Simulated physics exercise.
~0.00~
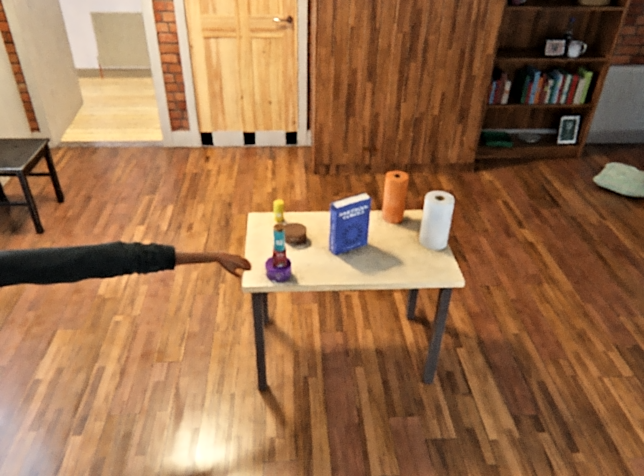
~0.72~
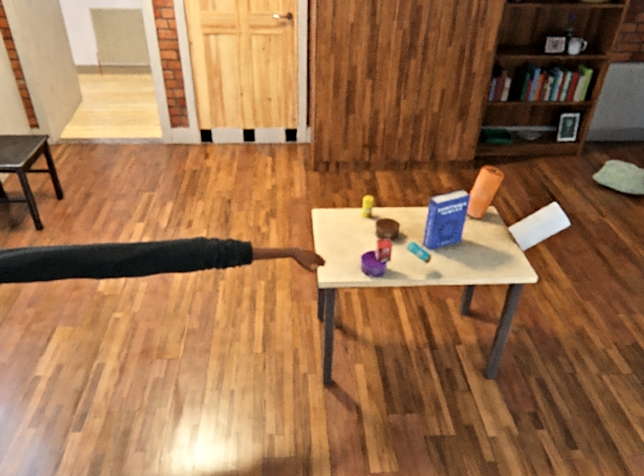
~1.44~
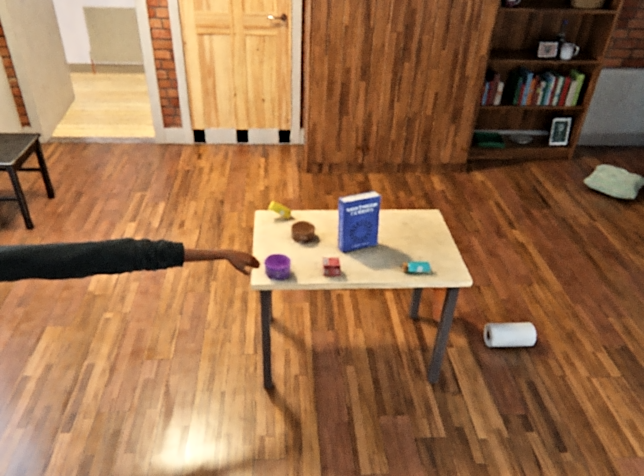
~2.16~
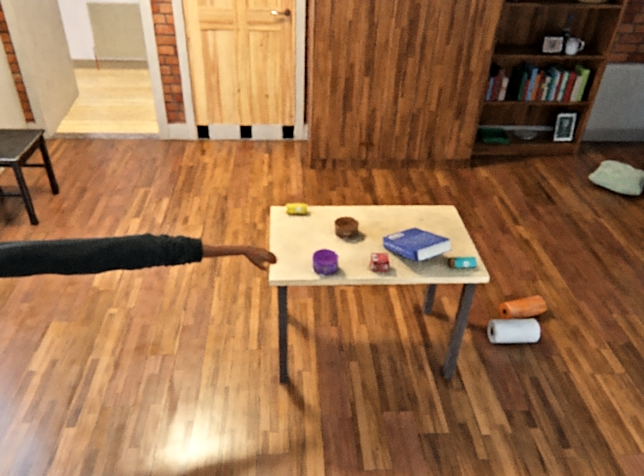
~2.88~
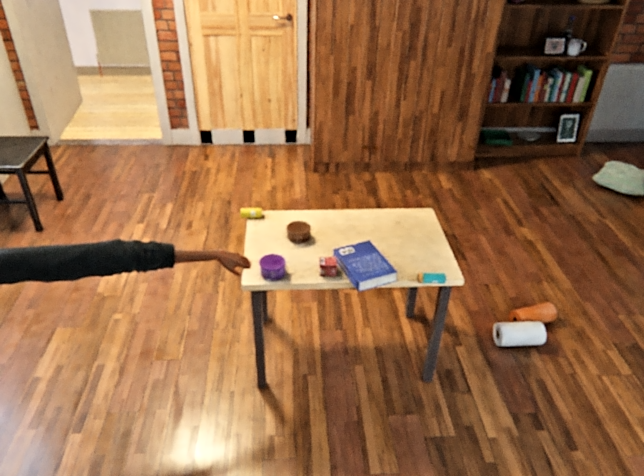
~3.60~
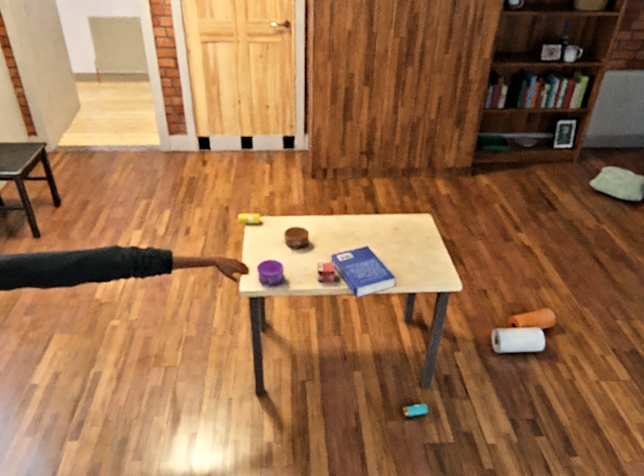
At first, an outstretched arm reaches to the left edge of a small wooden table holding a blue book, an orange roll, a white roll, a purple tub, a brown tub and a stack of small shakers and a red carton. The table jolts right, the stack comes apart, and both rolls tilt, the white one tipping off the right side. As the table shifts back left, the orange roll goes too. Another move right topples the blue book. After the table returns left, the turquoise shaker drops to the floor, leaving both tubs upright beside the fallen book, carton and yellow shaker.
